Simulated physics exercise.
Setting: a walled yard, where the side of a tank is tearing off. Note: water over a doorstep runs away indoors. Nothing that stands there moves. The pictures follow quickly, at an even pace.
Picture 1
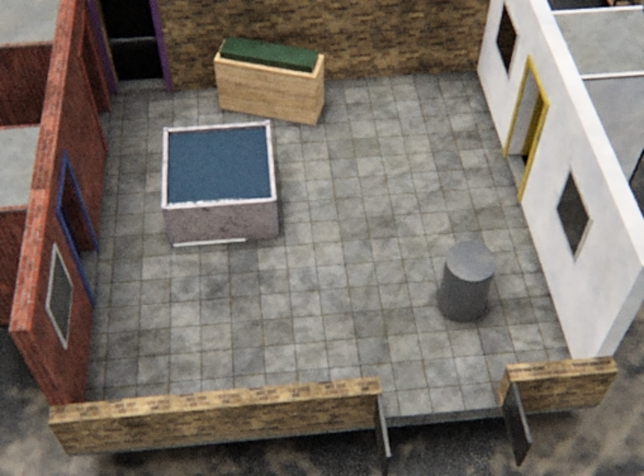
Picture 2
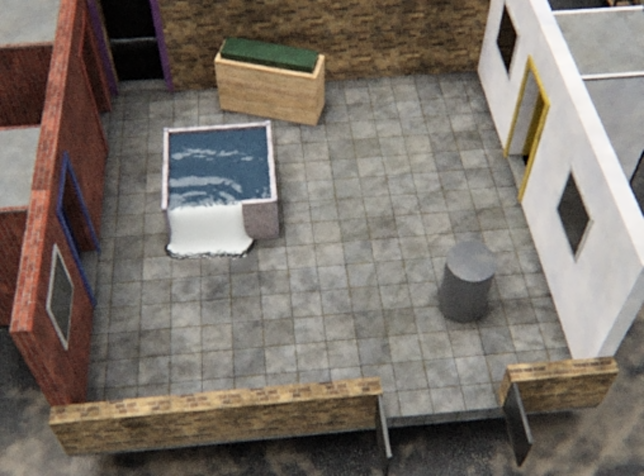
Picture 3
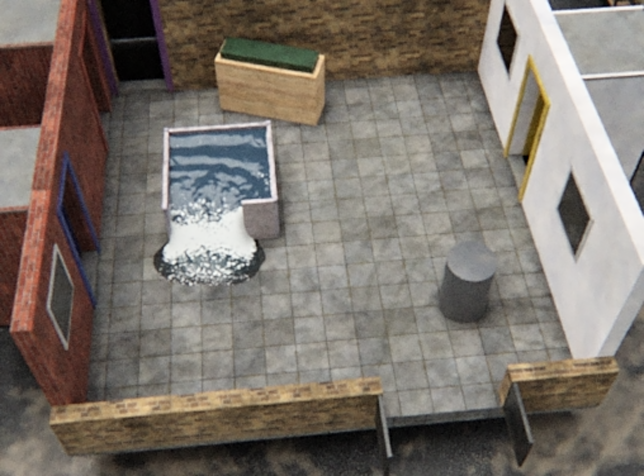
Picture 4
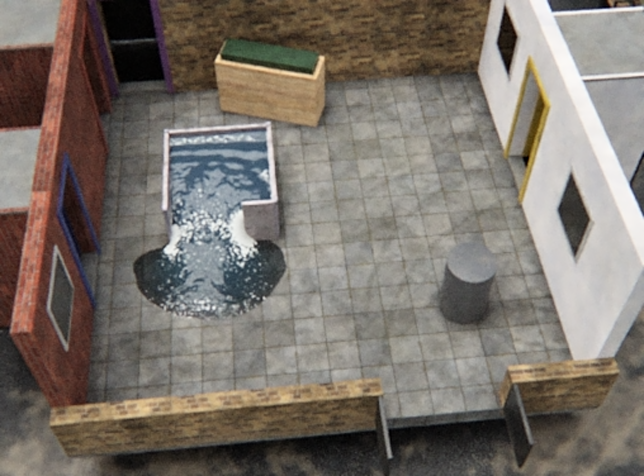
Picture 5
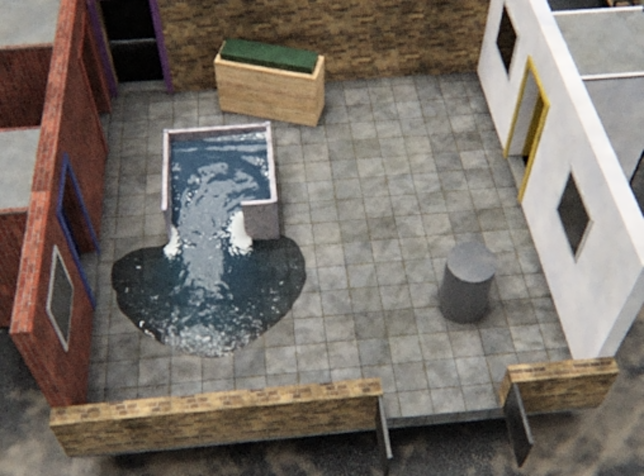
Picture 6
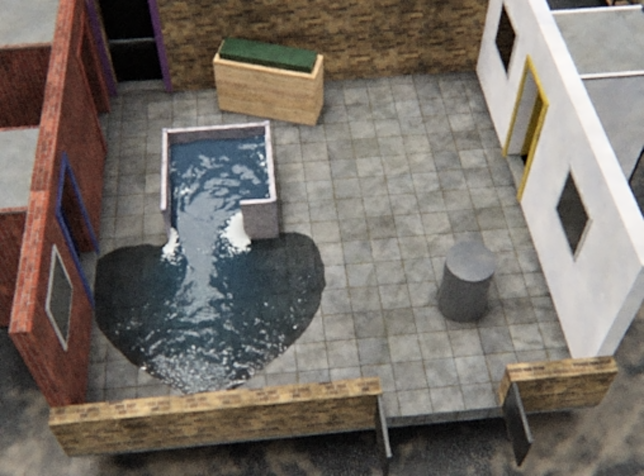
In a walled yard with a tiled floor, the front side of an open water tank gave way, and water gushed out, spreading in a widening dark pool toward the low front wall.
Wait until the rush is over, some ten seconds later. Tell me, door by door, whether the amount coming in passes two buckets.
At the yellow door it stays within two buckets; at the purple door it stays within two buckets; at the blue door it stays within two buckets; at the red door it stays within two buckets.
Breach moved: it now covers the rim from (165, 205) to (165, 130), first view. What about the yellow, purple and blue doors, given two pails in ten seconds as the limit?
Yellow door falls short, purple door exceeds the limit, blue door exceeds the limit.
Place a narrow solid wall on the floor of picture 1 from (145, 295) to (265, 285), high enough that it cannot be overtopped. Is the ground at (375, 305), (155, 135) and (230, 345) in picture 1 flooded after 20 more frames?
Log, spots one to three: Swamped; swamped; spared.
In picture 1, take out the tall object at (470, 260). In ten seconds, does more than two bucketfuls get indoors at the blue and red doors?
After the change, the blue one falls short while the red one falls short.
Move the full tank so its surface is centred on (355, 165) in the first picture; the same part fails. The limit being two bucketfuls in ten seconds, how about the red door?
Result for red: It doesn't reach it.
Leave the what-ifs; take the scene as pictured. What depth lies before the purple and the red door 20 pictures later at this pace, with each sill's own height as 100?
Around 0 in a hundred for the first and 0 in a hundred for the second.
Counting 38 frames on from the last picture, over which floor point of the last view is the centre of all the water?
That puts it at around (292, 286).
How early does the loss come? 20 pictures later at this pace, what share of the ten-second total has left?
Around 20 % of the total, roughly.
A moment on, water covers 25 % of the floor; the yellow door not reached, the purple door not reached, the blue door wet at the sill, nothing in, the red door not reached.
Next, water covers 25 % of the floor; the yellow door not reached, the purple door not reached, the blue door wet at the sill, nothing in, the red door not reached.
Then, water covers 35 % of the floor; the yellow door not reached, the purple door not reached, the blue door under two buckets in, the red door not reached.
Later, water covers 65 % of the floor; the yellow door wet at the sill, nothing in, the purple door wet at the sill, nothing in, the blue door under two buckets in, the red door wet at the sill, nothing in.
In the end, water covers 95 % of the floor; the yellow door wet at the sill, nothing in, the purple door wet at the sill, nothing in, the blue door under two buckets in, the red door under two buckets in.
